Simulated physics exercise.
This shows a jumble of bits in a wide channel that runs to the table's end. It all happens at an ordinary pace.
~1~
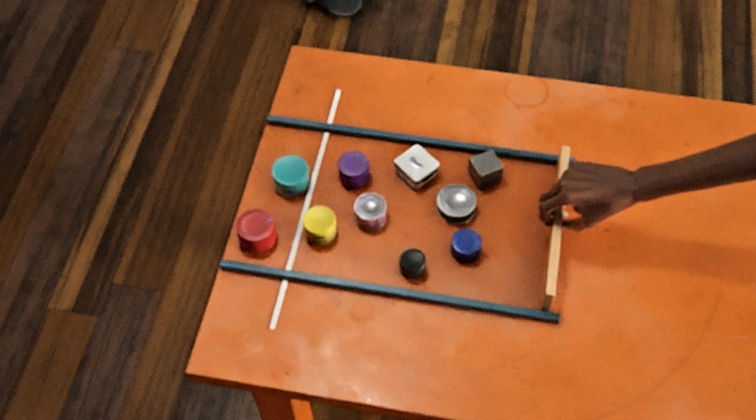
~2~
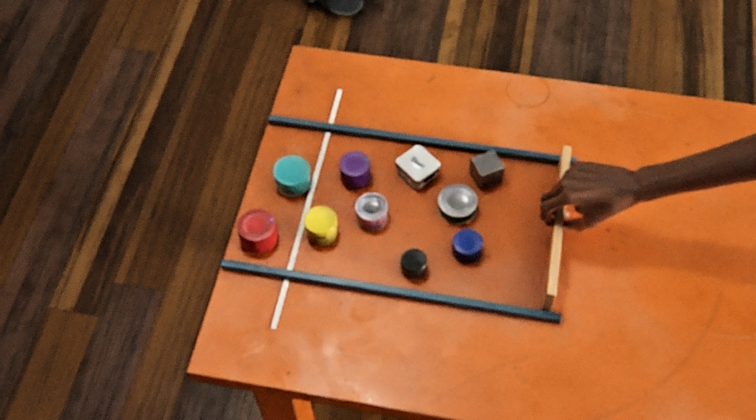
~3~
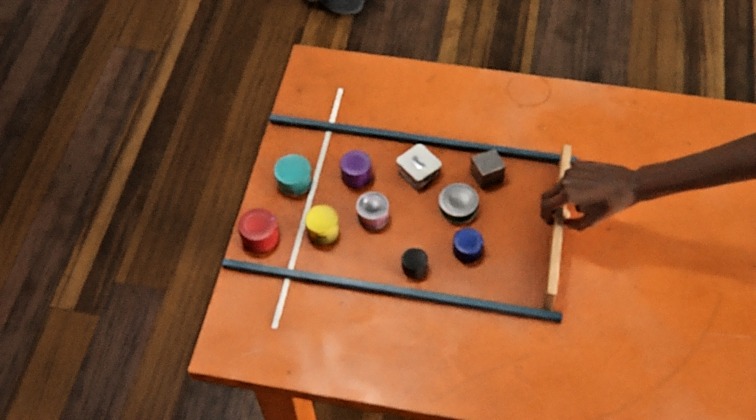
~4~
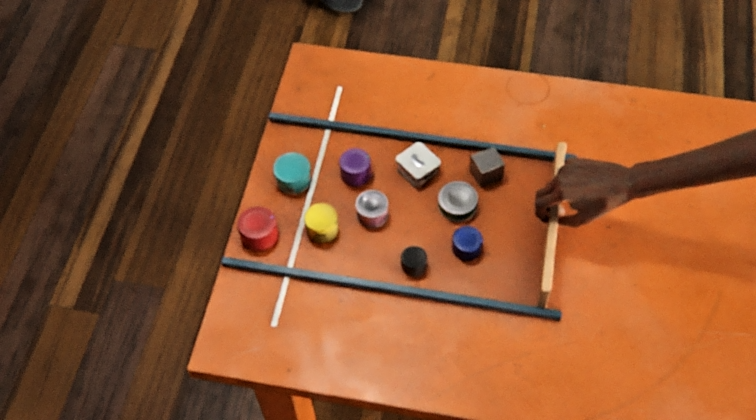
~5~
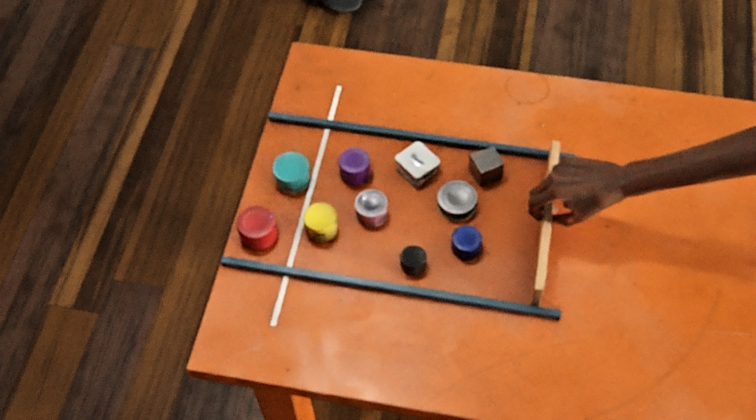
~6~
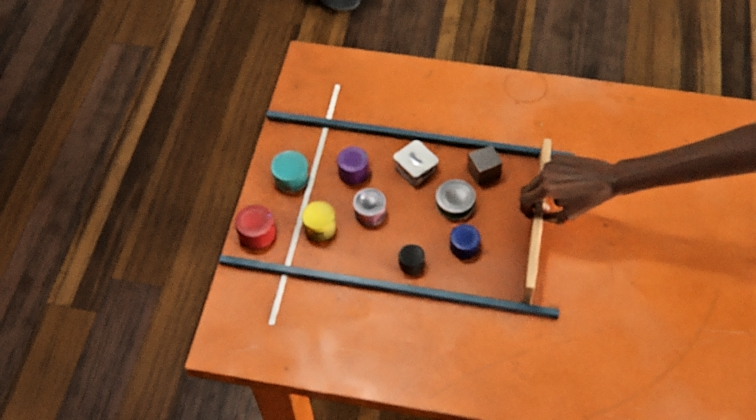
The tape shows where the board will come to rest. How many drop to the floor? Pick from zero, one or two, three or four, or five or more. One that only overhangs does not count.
In the end the number that fall off is one or two.
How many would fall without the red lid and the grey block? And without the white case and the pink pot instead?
First 0, then 0.
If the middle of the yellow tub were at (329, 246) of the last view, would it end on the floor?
It holds on.
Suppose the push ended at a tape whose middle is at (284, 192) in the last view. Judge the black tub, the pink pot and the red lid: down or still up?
The black tub survives; the pink pot is kept; the red lid goes over.
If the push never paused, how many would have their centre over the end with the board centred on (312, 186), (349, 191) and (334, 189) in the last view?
It would be 2, 0 and 0.
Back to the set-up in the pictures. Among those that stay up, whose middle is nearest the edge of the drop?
It is the purple lid.
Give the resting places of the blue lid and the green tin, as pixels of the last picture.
The blue lid at (285, 217), the green tin at (295, 167).
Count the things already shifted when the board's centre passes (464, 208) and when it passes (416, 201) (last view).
First 3, then 6.
A little later, none off yet; red lid at rest near (256, 227); turquoise pot at rest near (290, 172); yellow tub at rest near (319, 222).
When it is over, the number that fall off is one or two; down, turquoise pot and red lid.
